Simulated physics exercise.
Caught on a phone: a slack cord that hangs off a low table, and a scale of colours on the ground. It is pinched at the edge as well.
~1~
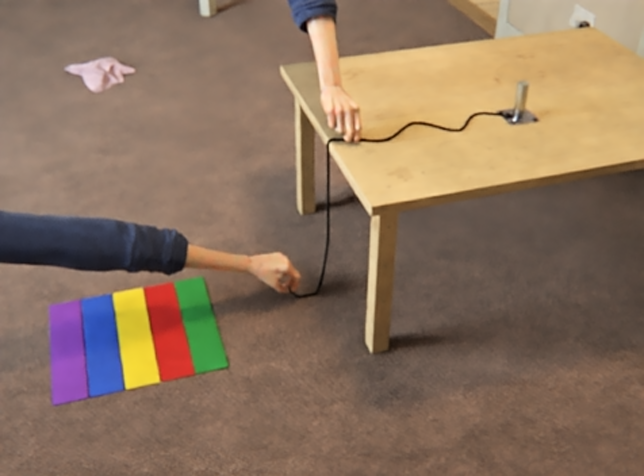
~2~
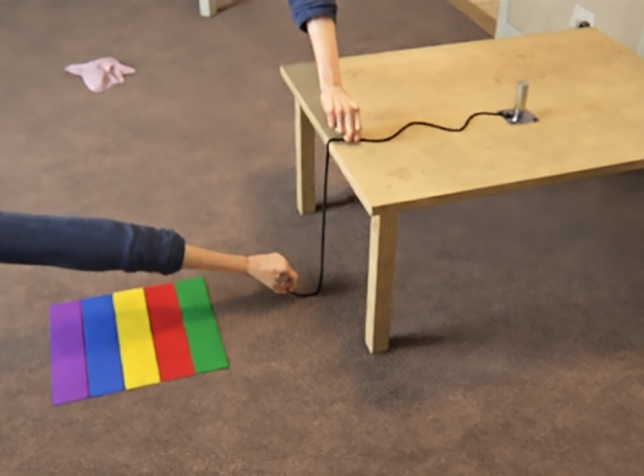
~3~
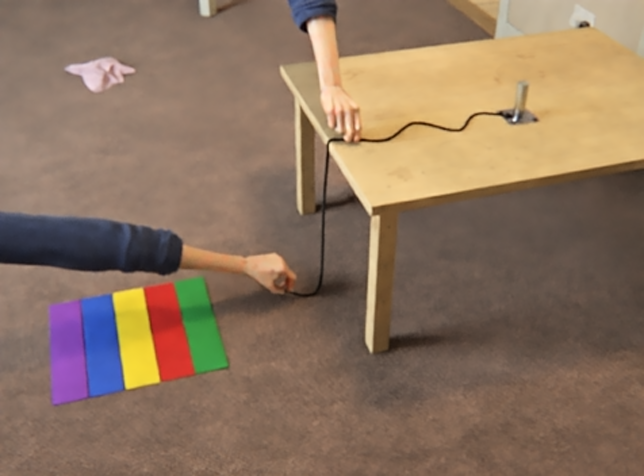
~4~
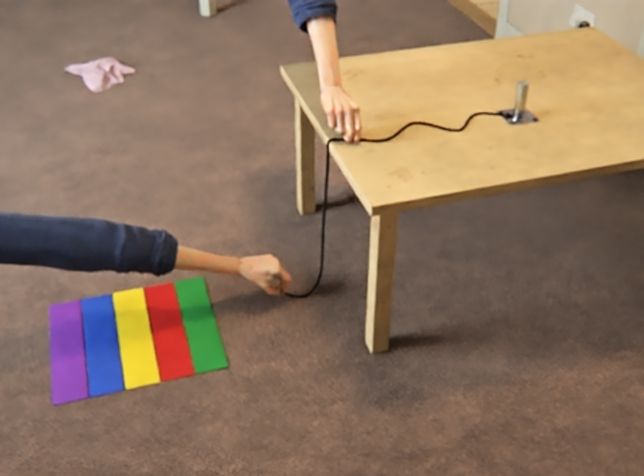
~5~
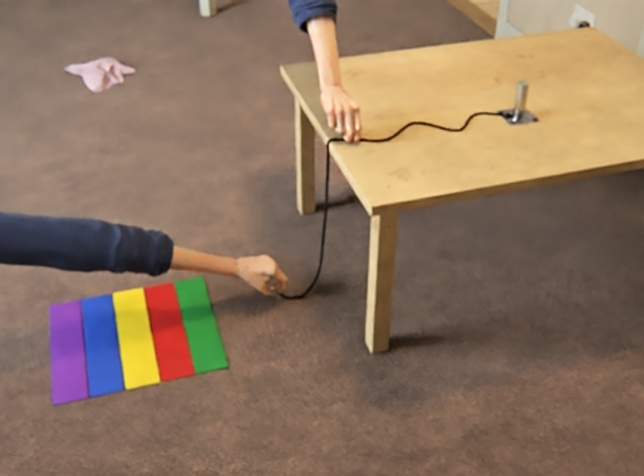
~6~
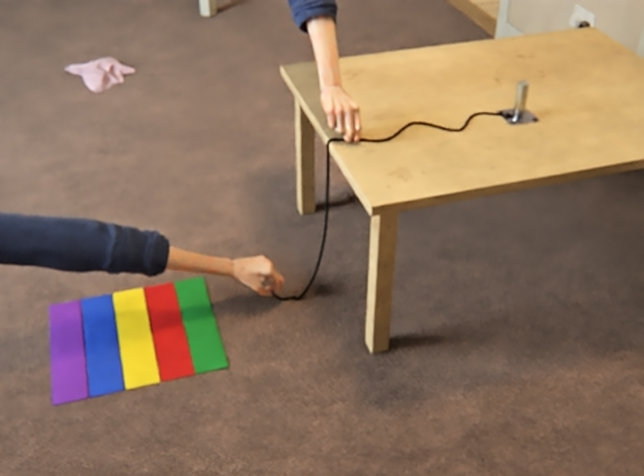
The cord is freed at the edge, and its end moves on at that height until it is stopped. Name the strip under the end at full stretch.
Over yellow.
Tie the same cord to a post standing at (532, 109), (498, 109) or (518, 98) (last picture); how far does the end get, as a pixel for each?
The places are (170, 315), (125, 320) and (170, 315).
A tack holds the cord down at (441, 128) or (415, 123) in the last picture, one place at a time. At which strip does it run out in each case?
In that order: Red; red.
A little later, end near (196, 308); over green.
Next, end near (160, 315); over red.
When it is tight, end near (138, 319); over yellow. The end stops over the yellow strip.
